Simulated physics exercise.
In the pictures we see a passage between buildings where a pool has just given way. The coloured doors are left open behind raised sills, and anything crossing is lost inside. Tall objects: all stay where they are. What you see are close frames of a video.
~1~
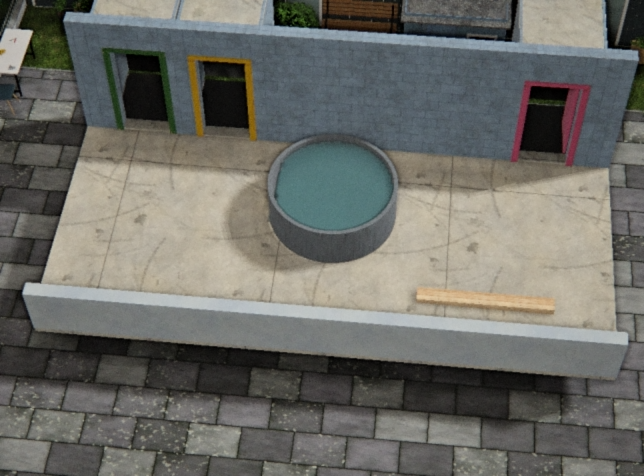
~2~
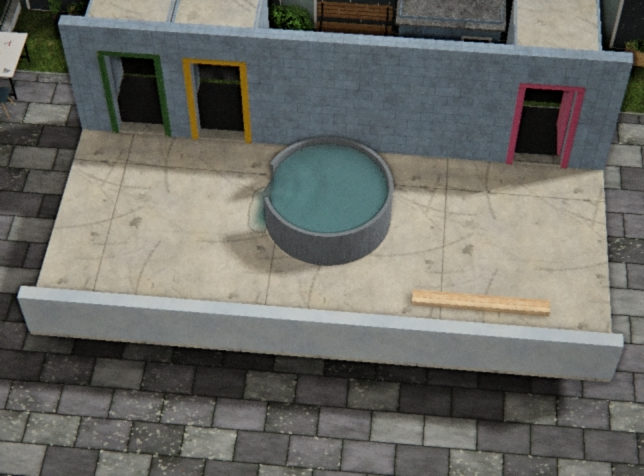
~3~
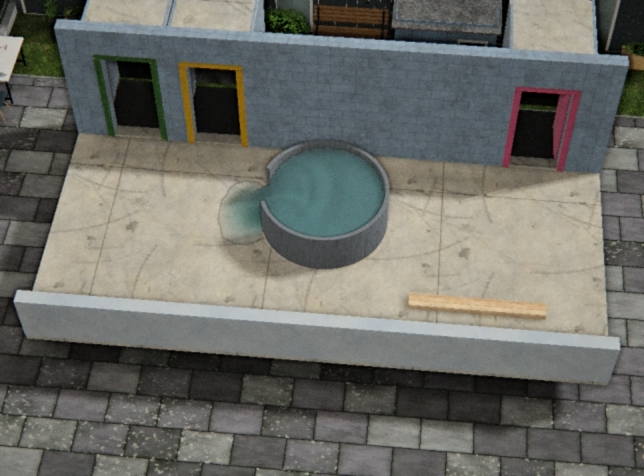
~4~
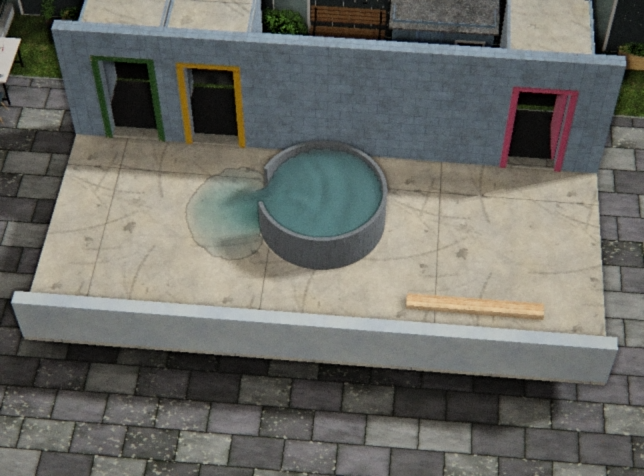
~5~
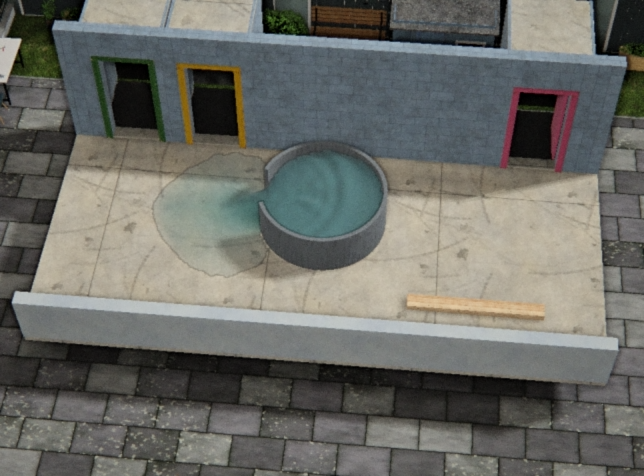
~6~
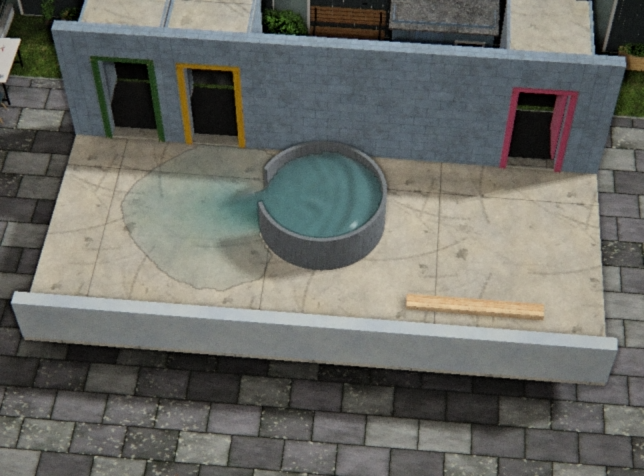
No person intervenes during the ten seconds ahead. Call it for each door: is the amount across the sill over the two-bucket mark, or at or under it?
My call: The pink door at or under the mark, the green door over the mark, the yellow door over the mark.
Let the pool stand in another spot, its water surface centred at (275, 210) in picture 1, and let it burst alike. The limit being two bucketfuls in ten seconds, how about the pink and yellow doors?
Door check - pink one: Falls short; yellow one: Falls short.
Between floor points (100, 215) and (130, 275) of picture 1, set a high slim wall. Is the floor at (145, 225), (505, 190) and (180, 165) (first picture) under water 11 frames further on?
Lab note - spot 1 inundated, spot 2 parched, spot 3 inundated.
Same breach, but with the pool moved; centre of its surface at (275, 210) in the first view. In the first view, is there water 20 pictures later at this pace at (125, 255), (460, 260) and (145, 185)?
Spot by spot, in the order asked: Swamped, untouched, swamped.
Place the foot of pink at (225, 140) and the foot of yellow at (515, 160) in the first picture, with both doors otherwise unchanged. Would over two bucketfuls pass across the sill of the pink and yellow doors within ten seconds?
As I see it, the pink door overshoots the mark while the yellow door remains within bounds.
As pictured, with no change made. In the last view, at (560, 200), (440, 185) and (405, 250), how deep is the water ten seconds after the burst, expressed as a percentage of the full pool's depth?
My figures are about 0, 0 and 0 percent.
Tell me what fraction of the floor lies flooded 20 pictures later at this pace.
Some 40 per cent.
A moment on, water covers 35 % of the floor; the pink door not reached, the green door wet at the sill, nothing in, the yellow door under two buckets in.
Next, water covers 40 % of the floor; the pink door not reached, the green door under two buckets in, the yellow door over two buckets in.
Then, water covers 40 % of the floor; the pink door not reached, the green door over two buckets in, the yellow door over two buckets in.
Later, water covers 40 % of the floor; the pink door not reached, the green door over two buckets in, the yellow door far over two buckets in.
In the end, water covers 40 % of the floor; the pink door not reached, the green door over two buckets in, the yellow door far over two buckets in.
